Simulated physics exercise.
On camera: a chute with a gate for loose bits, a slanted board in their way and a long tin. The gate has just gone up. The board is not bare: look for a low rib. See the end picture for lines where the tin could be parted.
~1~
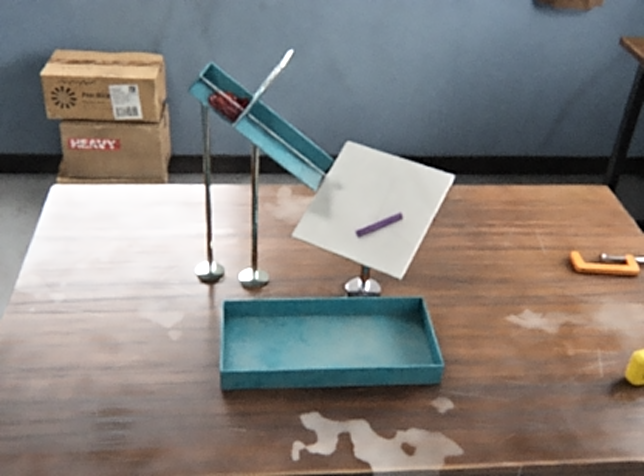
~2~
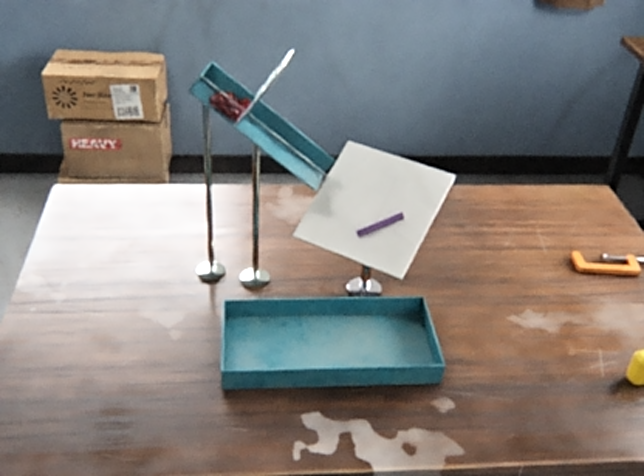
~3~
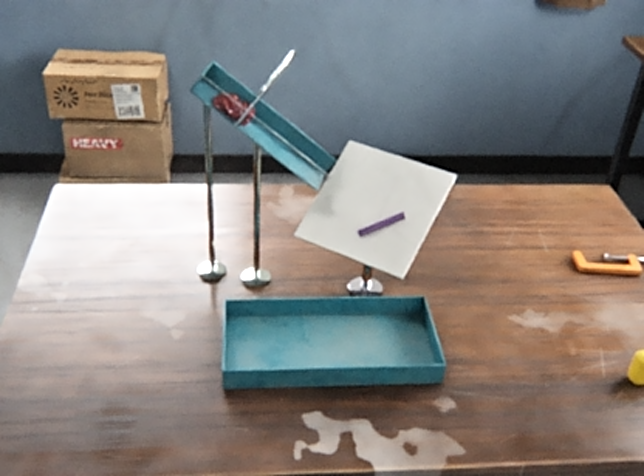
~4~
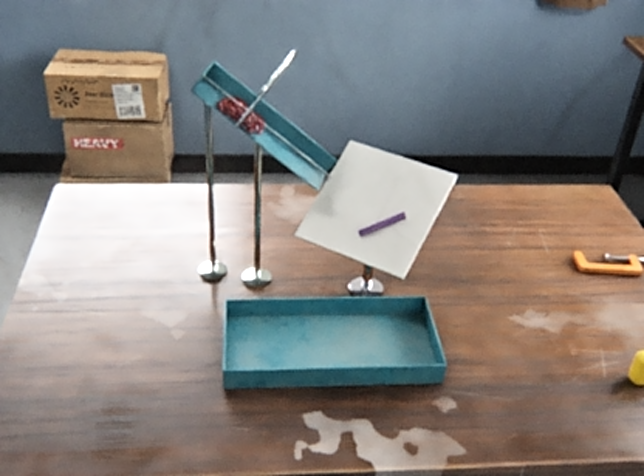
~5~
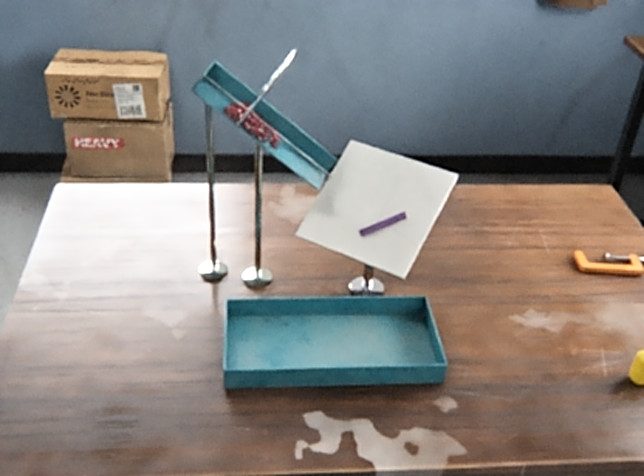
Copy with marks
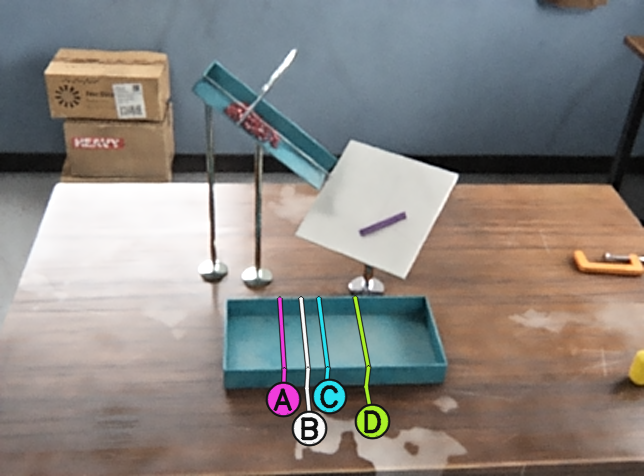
In the video, a small cluster of dark red bits slides slowly down a sloping teal chute toward a tilted white board with a purple strip on it, while the teal tray on the wooden table stays empty.
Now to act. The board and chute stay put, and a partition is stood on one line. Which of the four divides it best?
C.
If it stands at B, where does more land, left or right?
The right side.
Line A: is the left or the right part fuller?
More lands on the right.
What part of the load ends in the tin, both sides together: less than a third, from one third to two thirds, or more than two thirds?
About that: More than two thirds.
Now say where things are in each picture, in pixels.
In the first picture, load behind the gate (231, 105), kidney beans; lip of the chute (319, 183), sloping gently.
In the second picture, middle of the board (373, 205), tilted fairly steeply; middle of its low edge (345, 256); of its high edge (400, 158).
In the third picture, front corners of the tin (223, 370) and (446, 365), empty; front of the load (248, 120).
In the fourth picture, middle of the load (244, 113); its front (259, 132), roughly a quarter of the way to the lip; rib from (405, 212) to (358, 231).
In the fifth picture, middle of the load (253, 121); its front (275, 146), roughly a third of the way to the lip.
On the marked copy, line A crosses the front rim at (284, 368); line B crosses the front rim at (307, 368); line C crosses the front rim at (327, 367); line D crosses the front rim at (368, 366).
With A, of what is caught, not one piece on the left of the divider, every piece on the right.
With B, of what is caught, just a few on the left of the divider, almost all on the right.
With C, of what is caught, roughly a third on the left of the divider, roughly two thirds on the right.
With D, of what is caught, every piece on the left of the divider, not one piece on the right.
